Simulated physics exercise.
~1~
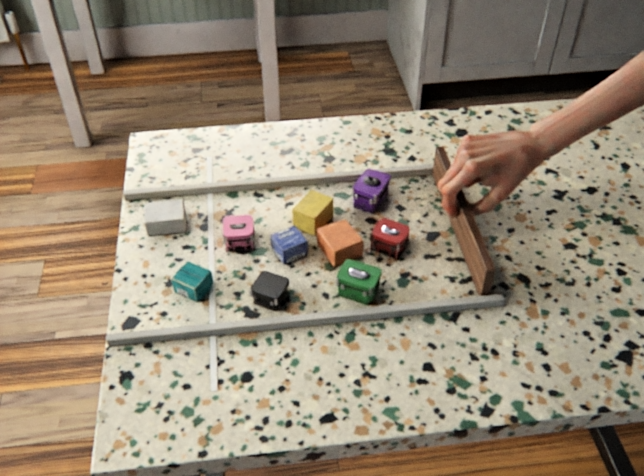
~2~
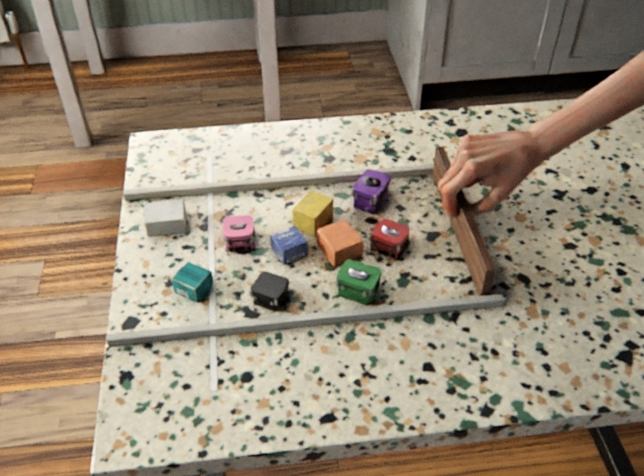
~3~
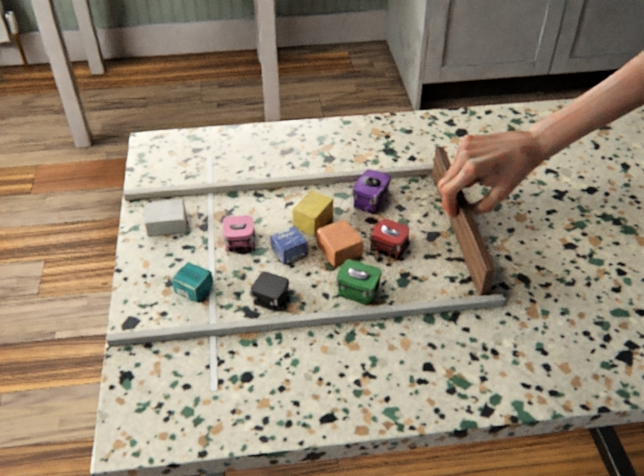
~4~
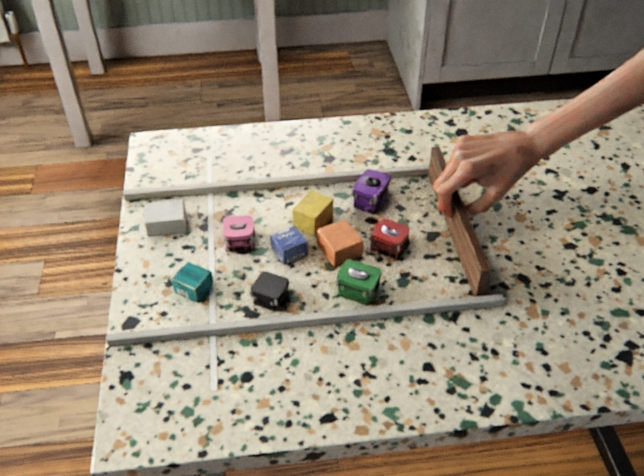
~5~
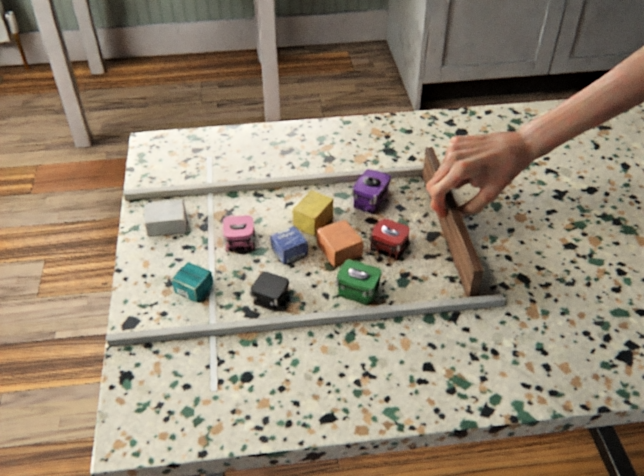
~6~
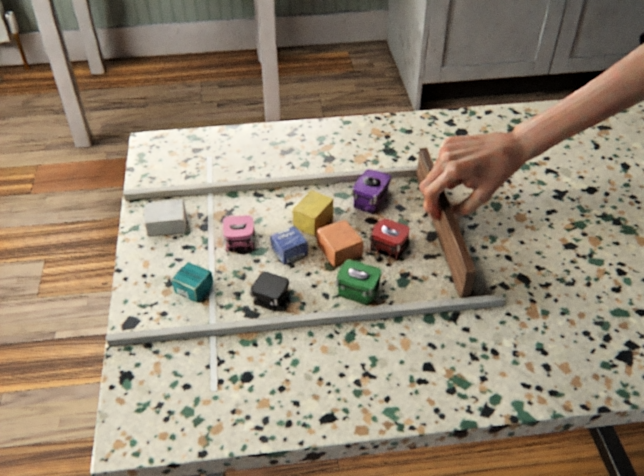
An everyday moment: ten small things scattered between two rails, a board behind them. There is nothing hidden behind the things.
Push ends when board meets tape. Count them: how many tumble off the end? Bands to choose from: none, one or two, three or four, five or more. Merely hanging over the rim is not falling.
Final answer: None.
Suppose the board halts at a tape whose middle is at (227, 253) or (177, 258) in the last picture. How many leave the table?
So that's 0 for the first and 2 for the second.
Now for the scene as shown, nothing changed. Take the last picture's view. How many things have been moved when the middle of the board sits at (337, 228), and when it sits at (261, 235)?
At the first spot the count is 7, and at the second it is 9.
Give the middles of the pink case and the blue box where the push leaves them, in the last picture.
Listed in order, first is (155, 242) and the other is (128, 269).
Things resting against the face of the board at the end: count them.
It adds up to 4.
Soon after, none off yet; white block at rest near (165, 218); turquoise box at rest near (193, 282); pink case moving near (236, 234).
At rest, the number that fall off is zero.
